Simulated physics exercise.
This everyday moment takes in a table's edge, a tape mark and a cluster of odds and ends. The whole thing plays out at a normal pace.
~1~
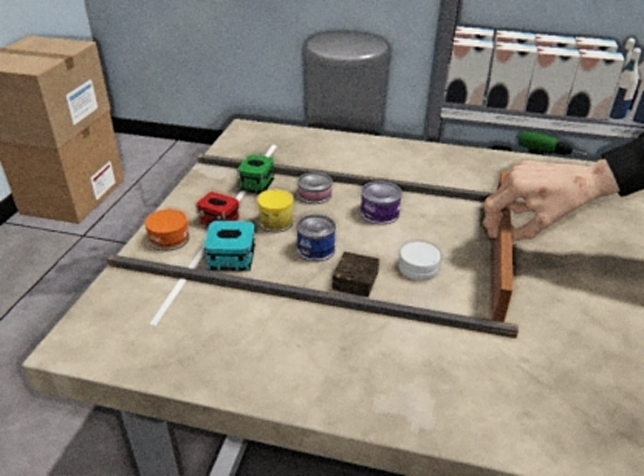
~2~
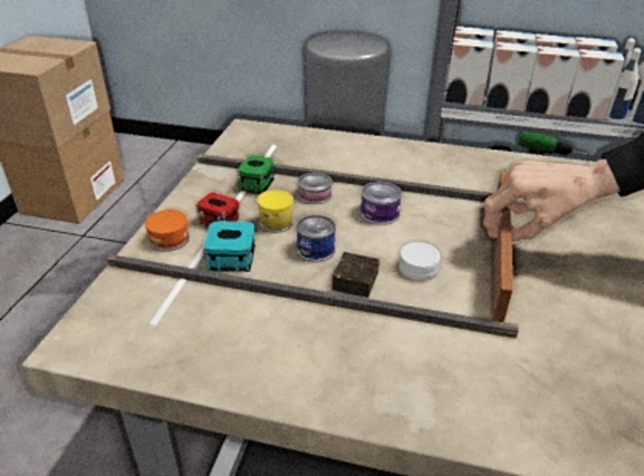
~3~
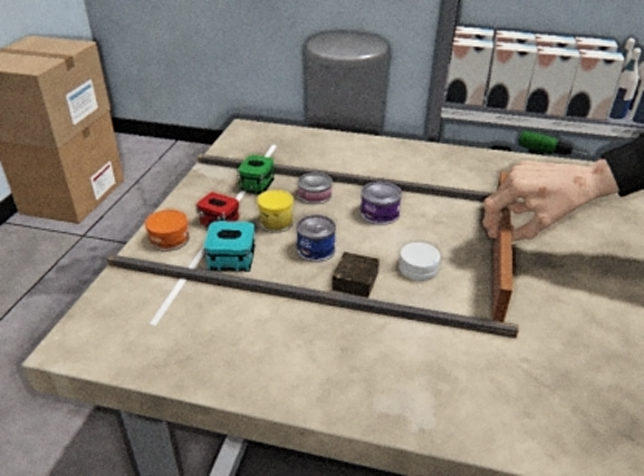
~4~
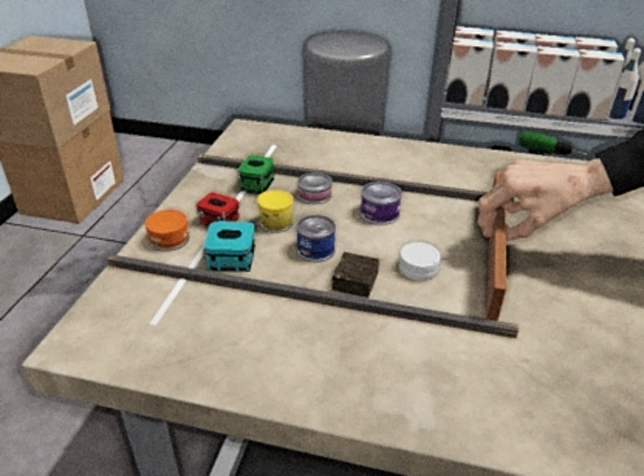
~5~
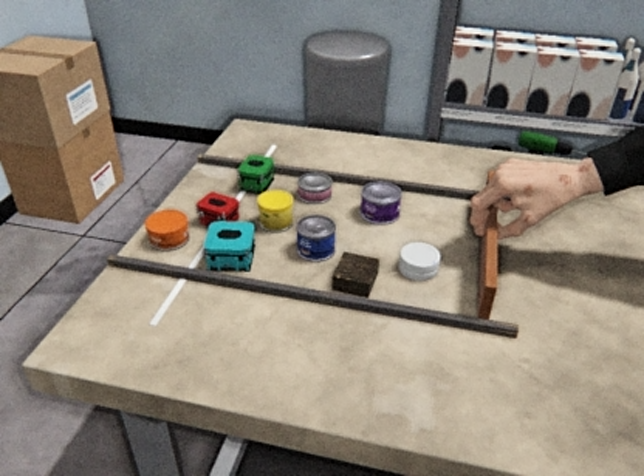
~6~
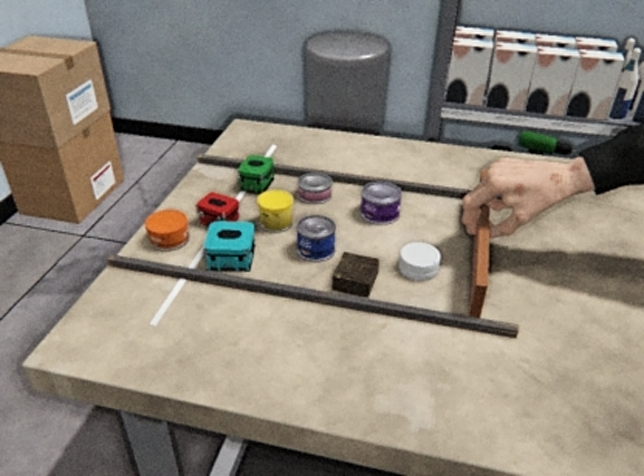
The footage shows a hand holding an upright wooden board at the right of a table, then sliding it slightly left between two dark rails, while the colourful tins, cases and dark block near a white tape line stay still.
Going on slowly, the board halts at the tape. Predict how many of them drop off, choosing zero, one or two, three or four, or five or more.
All but one or two remain.
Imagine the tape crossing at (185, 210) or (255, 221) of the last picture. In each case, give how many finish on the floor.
5, then 0.
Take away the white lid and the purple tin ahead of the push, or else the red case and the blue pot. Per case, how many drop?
The number is 1 for the first case and 1 for the second.
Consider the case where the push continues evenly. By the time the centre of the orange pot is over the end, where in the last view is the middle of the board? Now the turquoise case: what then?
I'd put it close to (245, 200), and close to (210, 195) for the other one.
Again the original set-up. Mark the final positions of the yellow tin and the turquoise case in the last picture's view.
Roughly (210, 203); the other one roughly (141, 241).
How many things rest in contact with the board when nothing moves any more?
Total: 5.
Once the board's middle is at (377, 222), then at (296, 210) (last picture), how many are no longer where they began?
4 and 8.
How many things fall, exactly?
Count: 1.
Soon after, none off yet; orange pot at rest near (168, 230); red case at rest near (219, 212); green case at rest near (257, 174).
At rest, the number that fall off is one or two; fallen, orange pot.
